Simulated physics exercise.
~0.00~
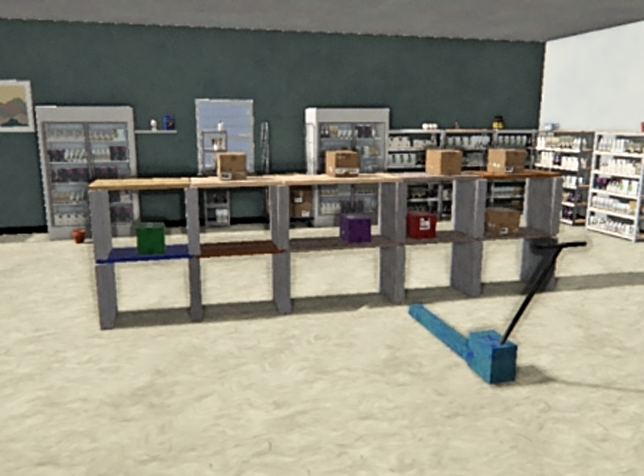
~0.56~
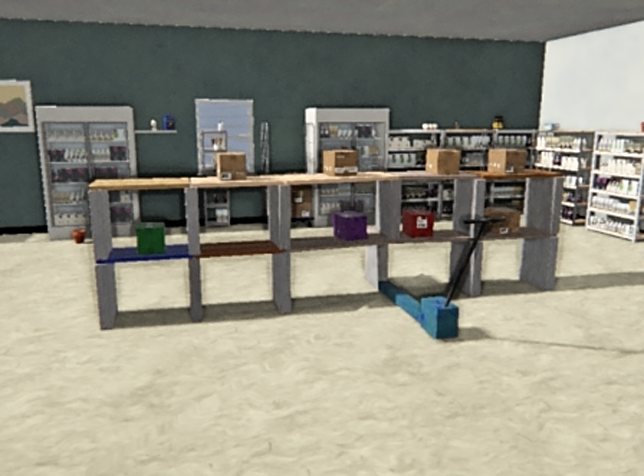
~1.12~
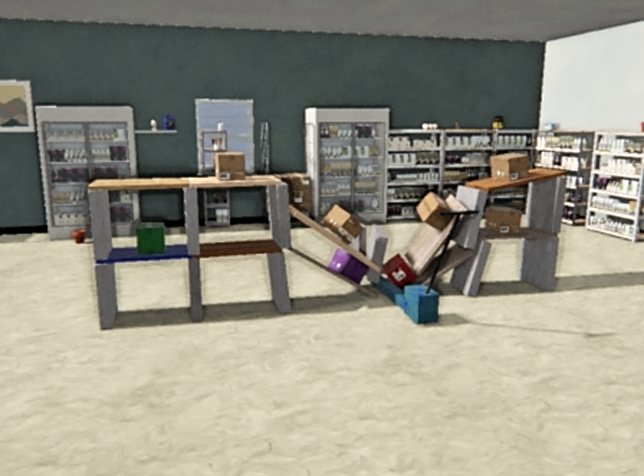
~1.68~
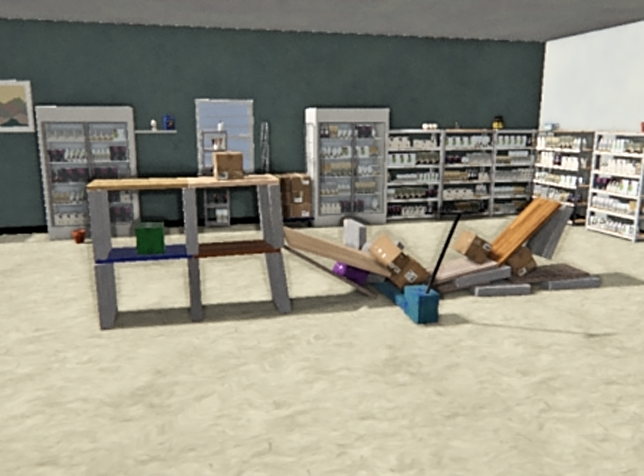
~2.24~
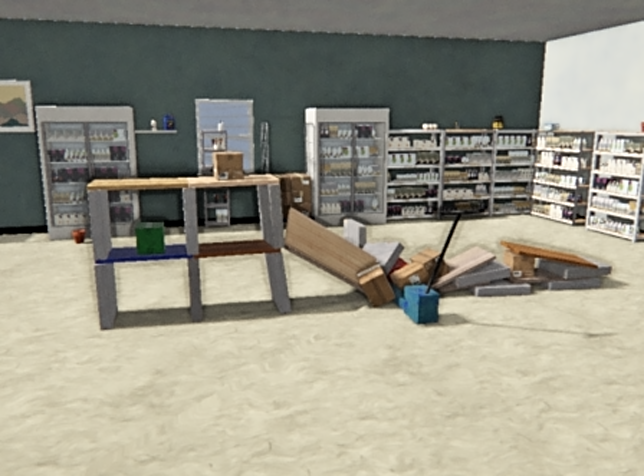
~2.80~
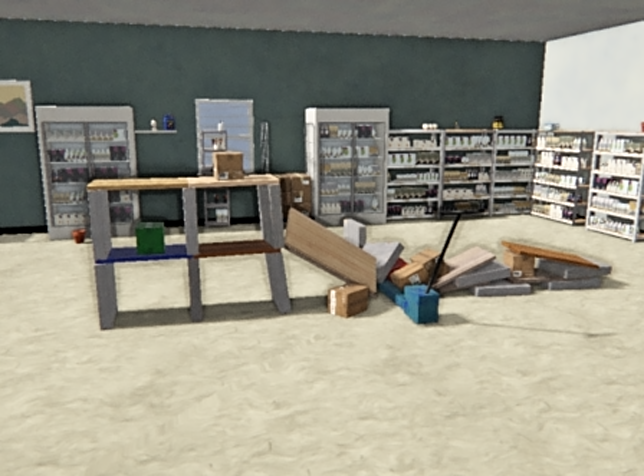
In the video, a blue floor jack slides left into the base of a two-tier shelf of gray uprights and boards, and the right part collapses, bringing down the red and purple cartons. The left part stays standing with the green carton on its blue board beside the heap.
